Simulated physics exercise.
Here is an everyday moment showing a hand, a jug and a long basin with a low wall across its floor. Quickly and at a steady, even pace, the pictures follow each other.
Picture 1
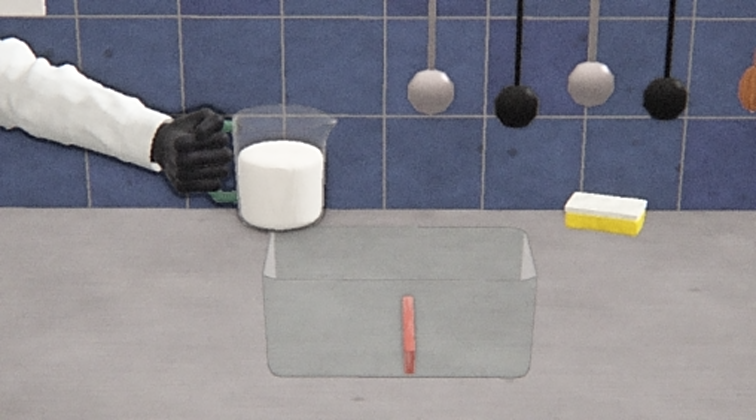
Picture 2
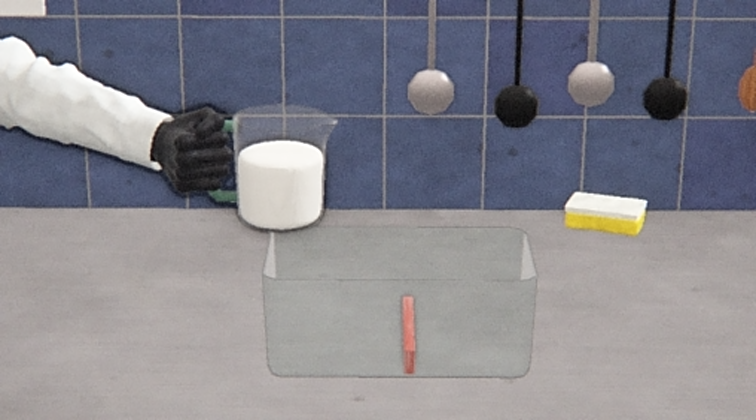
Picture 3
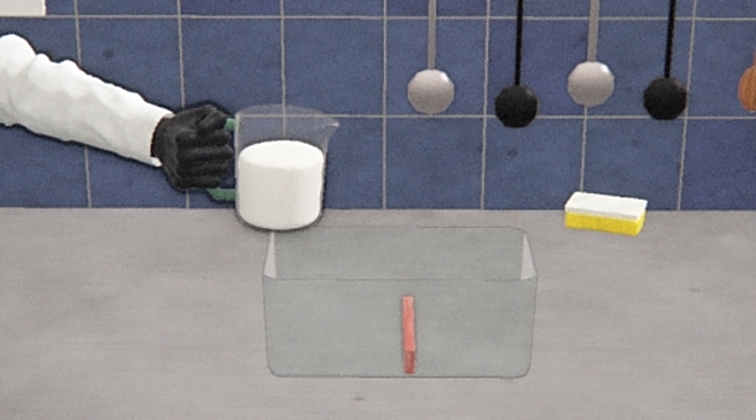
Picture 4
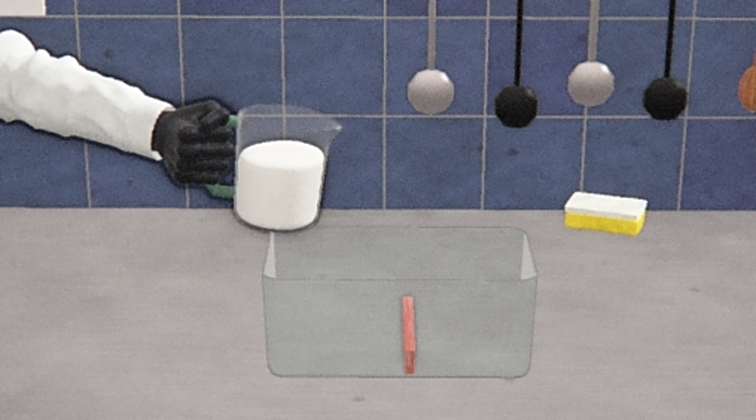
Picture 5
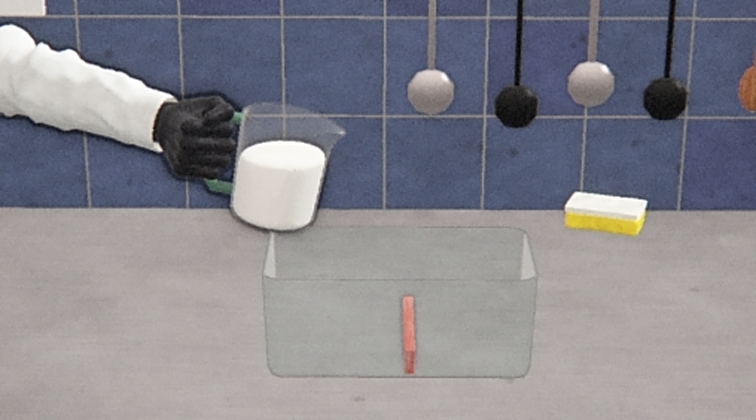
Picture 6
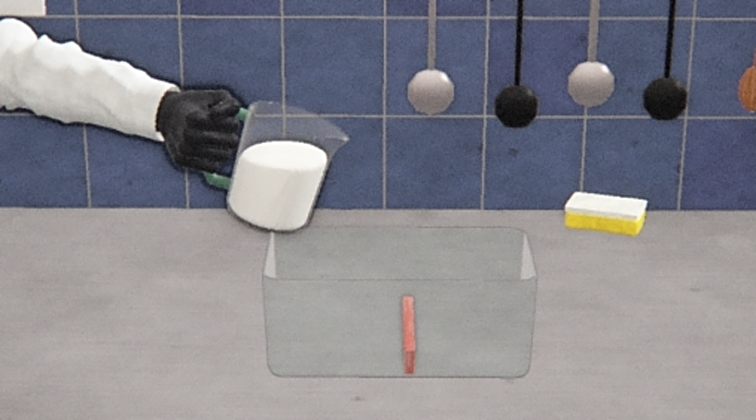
A white-sleeved arm in a black glove reaches in from the left at a grey counter, seen from the front and slightly above, before a blue tiled wall hung with utensils. The hand grips a clear jug of white liquid behind a transparent basin with a low red wall inside, and a yellow-and-white sponge lies right. The hand gradually tilts the jug modestly rightward while everything else stays still.
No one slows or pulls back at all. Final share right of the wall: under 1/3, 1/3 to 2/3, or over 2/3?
Shy of a third.
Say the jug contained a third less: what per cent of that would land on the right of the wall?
Roughly 10 in a hundred.
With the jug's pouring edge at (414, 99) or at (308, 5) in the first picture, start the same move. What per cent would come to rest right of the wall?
85 % and 10 %.
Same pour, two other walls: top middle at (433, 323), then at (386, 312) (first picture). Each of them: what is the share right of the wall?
First try: Roughly 10 per cent; second try: 35 per cent.
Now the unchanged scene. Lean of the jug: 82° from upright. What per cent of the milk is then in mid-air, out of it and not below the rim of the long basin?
Around 15 percent.
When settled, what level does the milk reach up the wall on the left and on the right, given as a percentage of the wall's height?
The left side sits at 60 per cent and the right side at 10.
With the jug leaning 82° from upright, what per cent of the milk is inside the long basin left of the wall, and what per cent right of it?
The left part gets 5 percent; the right part gets 0 percent.
A moment on, the jug is tipped on its side and 82 per cent is still to pour, 3 is left of the wall and 0 right of it.
Next, the jug is tipped right over and 14 per cent is still to pour, 75 is left of the wall and 2 right of it.
Then the jug is tipped right over and 0 per cent is still to pour, 90 is left of the wall and 8 right of it.
Later the jug is tipped right over and 0 per cent is still to pour, 86 is left of the wall and 12 right of it.
Finally, 86 per cent lies left of the wall, 12 right of it and 2 outside.
